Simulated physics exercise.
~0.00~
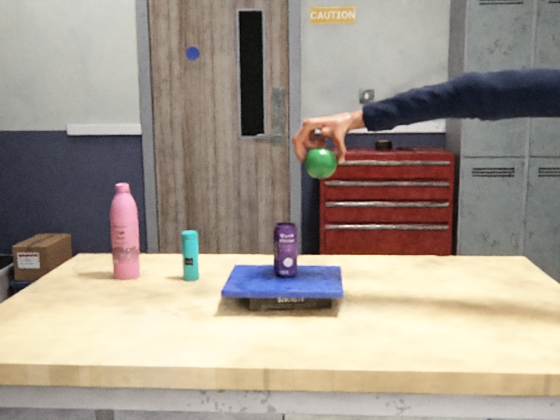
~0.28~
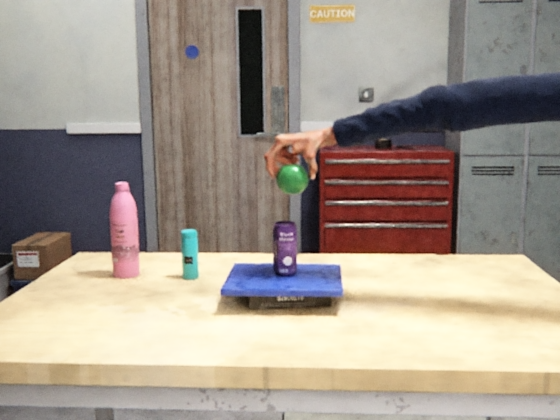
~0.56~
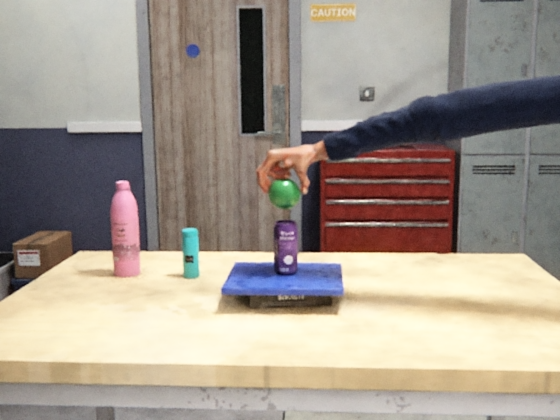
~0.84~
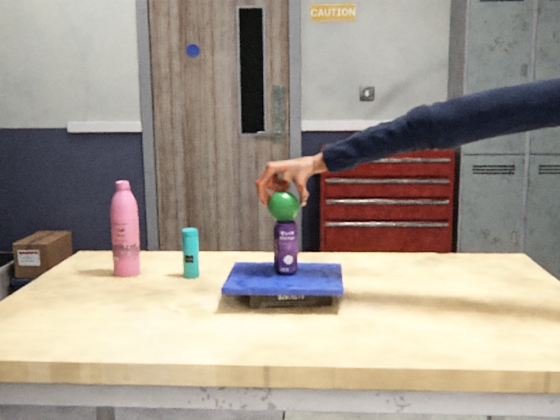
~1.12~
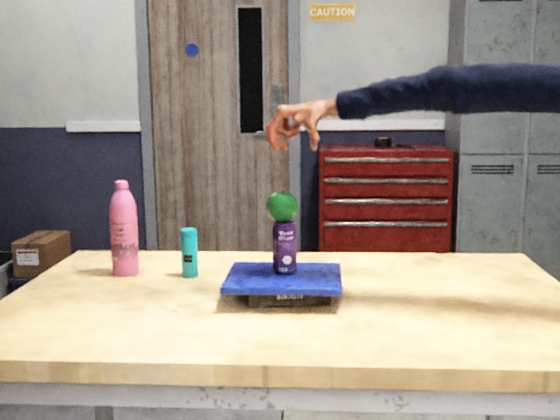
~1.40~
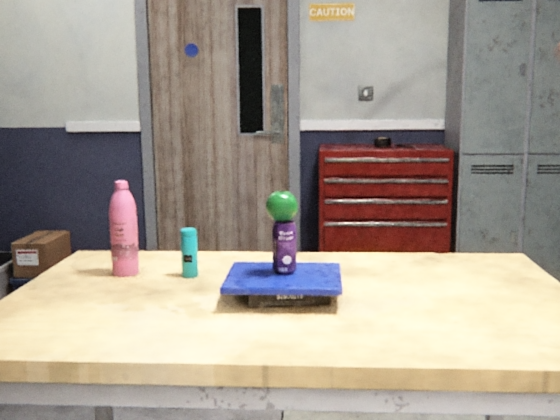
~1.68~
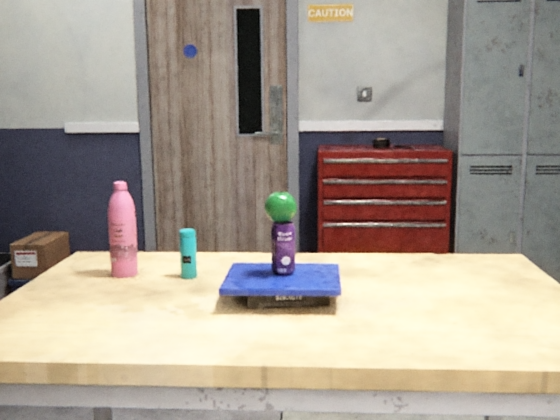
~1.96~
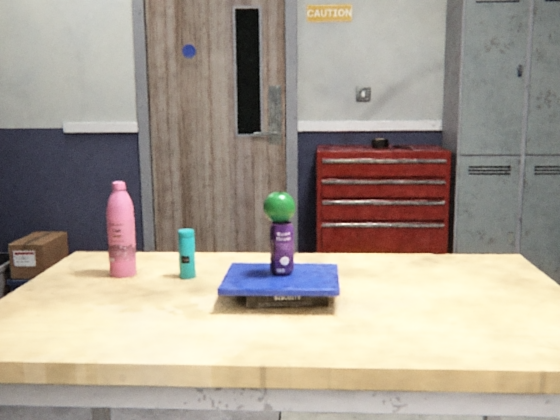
A green apple was carried left and lowered by a hand onto a purple can standing on a blue tray, near a pink bottle and a turquoise shaker; the hand let go and withdrew, and the apple stayed balanced on top.
